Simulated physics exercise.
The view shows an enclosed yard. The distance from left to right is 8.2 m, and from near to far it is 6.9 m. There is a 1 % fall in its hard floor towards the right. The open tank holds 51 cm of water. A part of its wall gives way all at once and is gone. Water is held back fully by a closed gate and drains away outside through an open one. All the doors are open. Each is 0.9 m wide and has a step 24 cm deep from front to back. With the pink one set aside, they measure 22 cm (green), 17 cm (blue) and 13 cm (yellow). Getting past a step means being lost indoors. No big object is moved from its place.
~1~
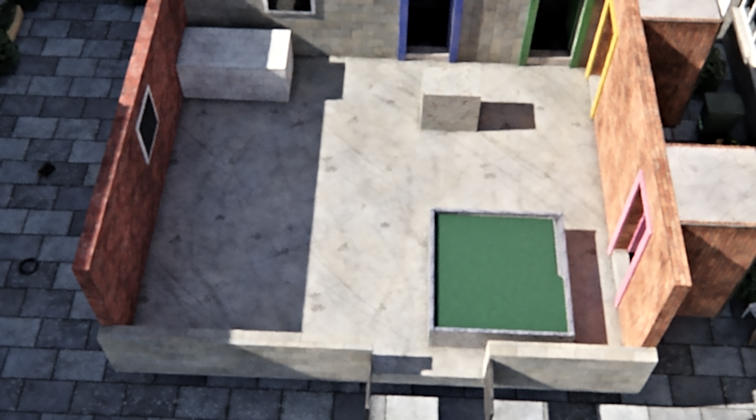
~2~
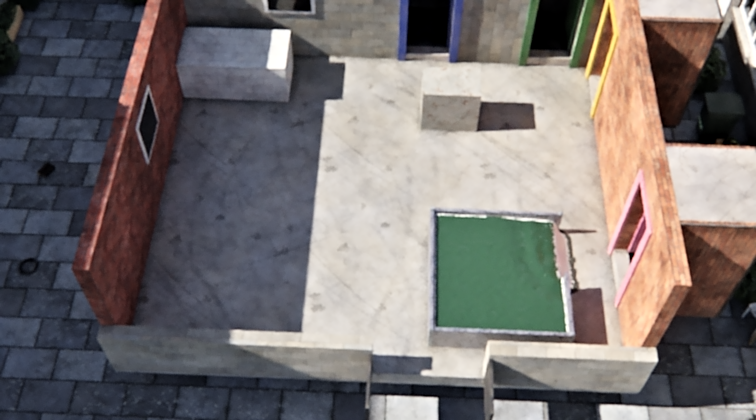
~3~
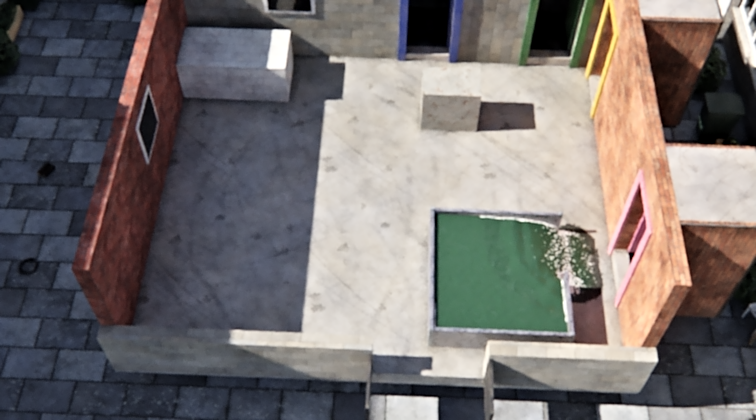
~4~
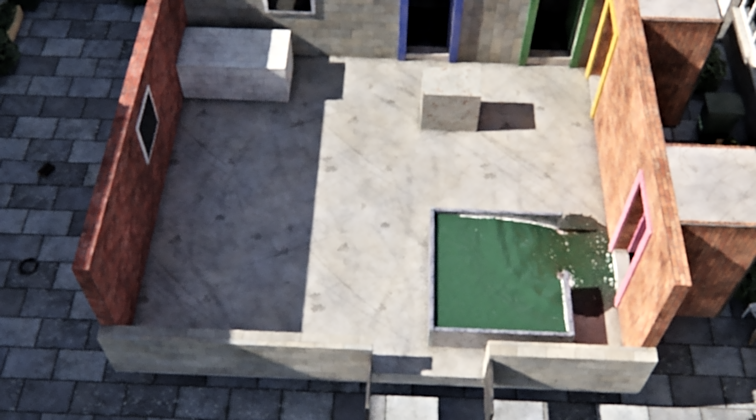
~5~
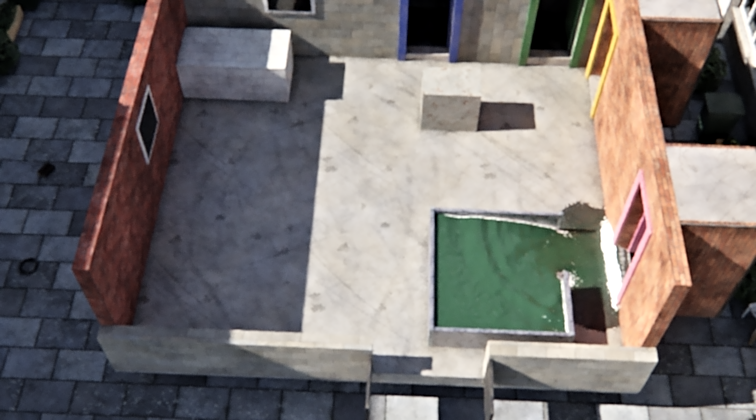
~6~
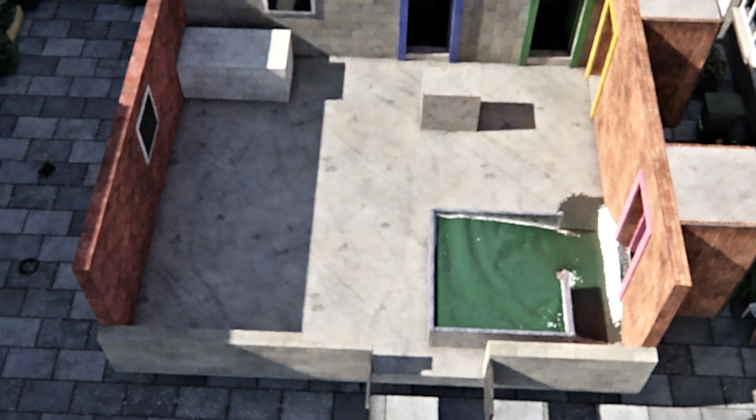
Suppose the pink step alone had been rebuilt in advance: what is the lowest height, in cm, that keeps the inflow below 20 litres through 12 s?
About 36 cm.
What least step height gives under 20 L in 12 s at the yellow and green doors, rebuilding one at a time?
Some 10.5 cm for yellow, some 14.0 cm for green.
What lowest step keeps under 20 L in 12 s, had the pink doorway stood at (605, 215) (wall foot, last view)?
Minimum: Close to 24 cm.
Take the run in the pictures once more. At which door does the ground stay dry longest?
The blue door.
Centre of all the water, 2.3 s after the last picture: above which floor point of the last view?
Centre estimate: (525, 256) px, approximately.
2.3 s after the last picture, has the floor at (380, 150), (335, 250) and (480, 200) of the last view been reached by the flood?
So the three spots come out spared, spared, spared, in that order.
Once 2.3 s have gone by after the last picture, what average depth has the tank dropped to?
27 cm, roughly.
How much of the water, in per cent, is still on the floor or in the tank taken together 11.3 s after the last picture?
I'd say near 84 per cent is still there.
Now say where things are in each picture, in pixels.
In the first frame, the open tank at (499, 271) is whole and still, 51 cm deep; the pink door at (628, 246) is dry.
In the second frame, the gap is at (558, 256), the front 0.3 m out at (573, 286); the back of the open tank holds 51 cm.
In the third frame, the front is at (597, 287), 0.7 m from the gap at (558, 257); 0.8 m2 of floor is wet, 51 cm left at the back.
In the fourth frame, the front is at (616, 297), 1.0 m from the gap at (557, 257); 1.5 m2 of floor is wet, 51 cm left at the back.
In the fifth frame, the front is at (626, 268), 1.2 m from the gap at (557, 257); 1.9 m2 of floor is wet, 51 cm left at the back.
In the sixth frame, water pours out at (558, 257) and has run 1.3 m, to (621, 335); about 10 cm deep outside, 50 cm at the back; water is at the pink door at (628, 246).
Then, 0.7 s after the last picture water covers 10 % of the floor, deepest (42 cm) near (606, 250); 37 cm at the pink door, 48 litres in over its 21 cm step.
Then, 2.3 s after the last picture water covers 25 % of the floor, deepest (30 cm) near (607, 259); 30 cm at the pink door, 171 litres in over its 21 cm step.
Then, 11.3 s after the last picture water covers 70 % of the floor, deepest (11 cm) near (622, 371); 11 cm at the pink door, 201 litres in over its 21 cm step.
At the pink door as built, the water peaked near 39 cm, by the last picture.
With a step of 30.5 cm, 58 litres would have come in within the 12 s; with 41 cm, 3 litres. So under 20 litres takes about 36 cm.
